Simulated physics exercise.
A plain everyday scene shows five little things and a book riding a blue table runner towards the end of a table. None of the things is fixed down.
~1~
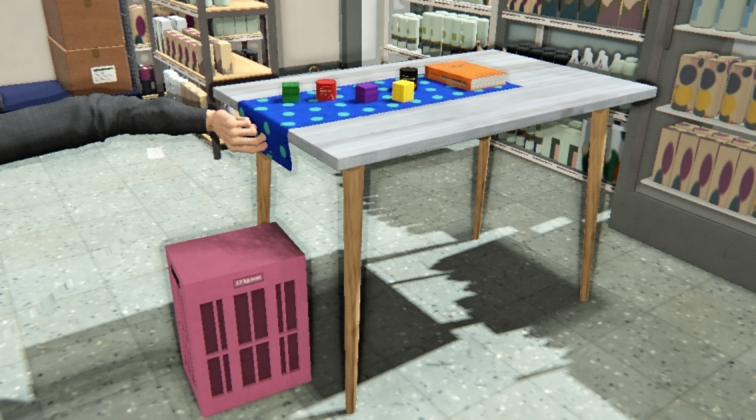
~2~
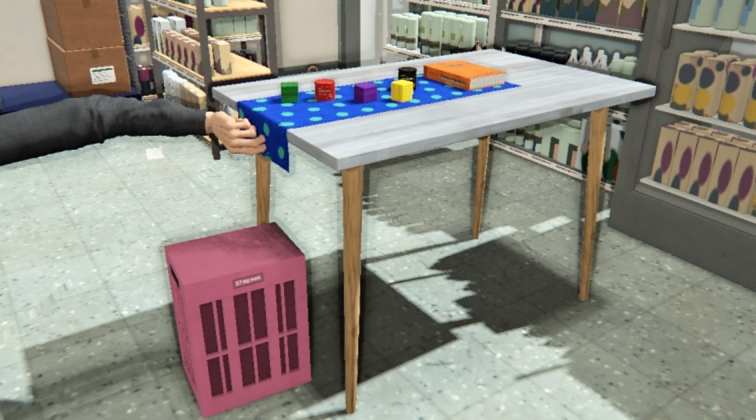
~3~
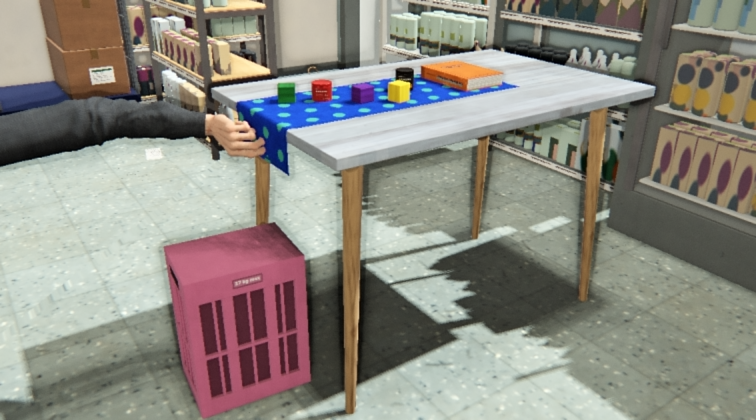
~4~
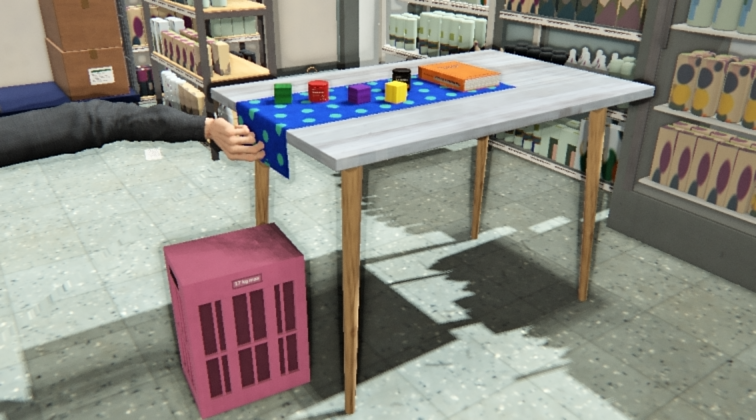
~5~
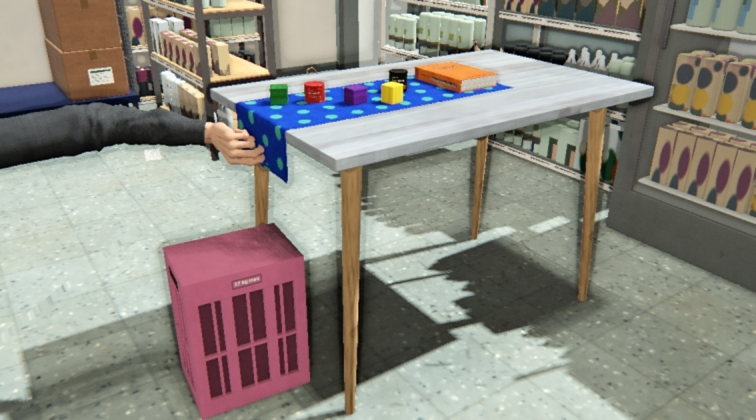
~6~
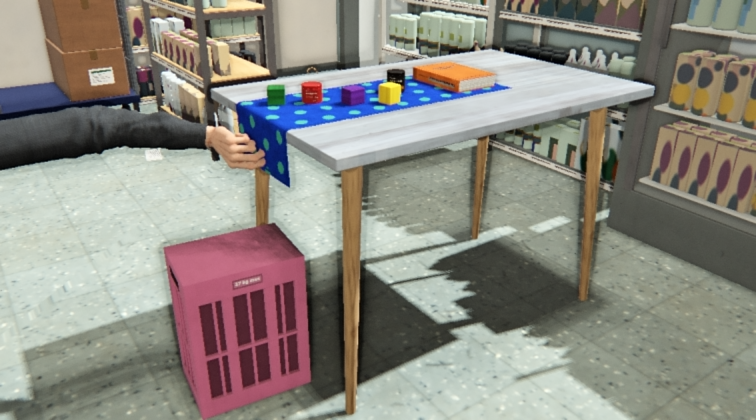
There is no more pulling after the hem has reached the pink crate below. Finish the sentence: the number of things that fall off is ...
... two.
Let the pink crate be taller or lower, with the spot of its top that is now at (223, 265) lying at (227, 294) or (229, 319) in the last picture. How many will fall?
For the first height 3, for the second 4.
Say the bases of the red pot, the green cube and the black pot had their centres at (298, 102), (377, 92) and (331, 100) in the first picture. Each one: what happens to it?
So the red pot leaves the top, the green cube stays aboard, and the black pot leaves the top.
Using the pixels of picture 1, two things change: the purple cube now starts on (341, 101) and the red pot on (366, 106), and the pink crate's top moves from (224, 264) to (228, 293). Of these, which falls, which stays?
Observed: Purple cube departs; red pot departs.
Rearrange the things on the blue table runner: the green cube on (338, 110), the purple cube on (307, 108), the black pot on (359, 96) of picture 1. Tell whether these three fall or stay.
Here's how it goes: The green cube leaves the top, the purple cube leaves the top and the black pot remains in place.
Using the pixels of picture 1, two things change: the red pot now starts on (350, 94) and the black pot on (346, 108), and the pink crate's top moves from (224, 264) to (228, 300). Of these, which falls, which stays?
The red pot does not stay aboard, and the black pot does not stay aboard.
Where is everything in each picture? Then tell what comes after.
Hem (291, 172); green cube (291, 84); red pot (326, 81); purple cube (367, 85); yellow cube (403, 82); black pot (409, 69); top of the crate (224, 264), in the first frame.
Hem (290, 173); green cube (289, 84), in the second frame.
Hem (289, 176); red pot (322, 82), in the third frame.
Hem (289, 180); purple cube (359, 86); top of the crate (223, 265), in the fourth frame.
Hem (287, 184); yellow cube (392, 84), in the fifth frame.
Hem (290, 188); green cube (276, 87); red pot (311, 84); purple cube (353, 88); yellow cube (390, 85); black pot (396, 71), in the sixth frame.
Early on, hem near (265, 221); green cube gone.
Midway, hem on the crate; green cube and red pot gone.
Finally, hem on the crate; green cube and red pot gone. It carries off two.
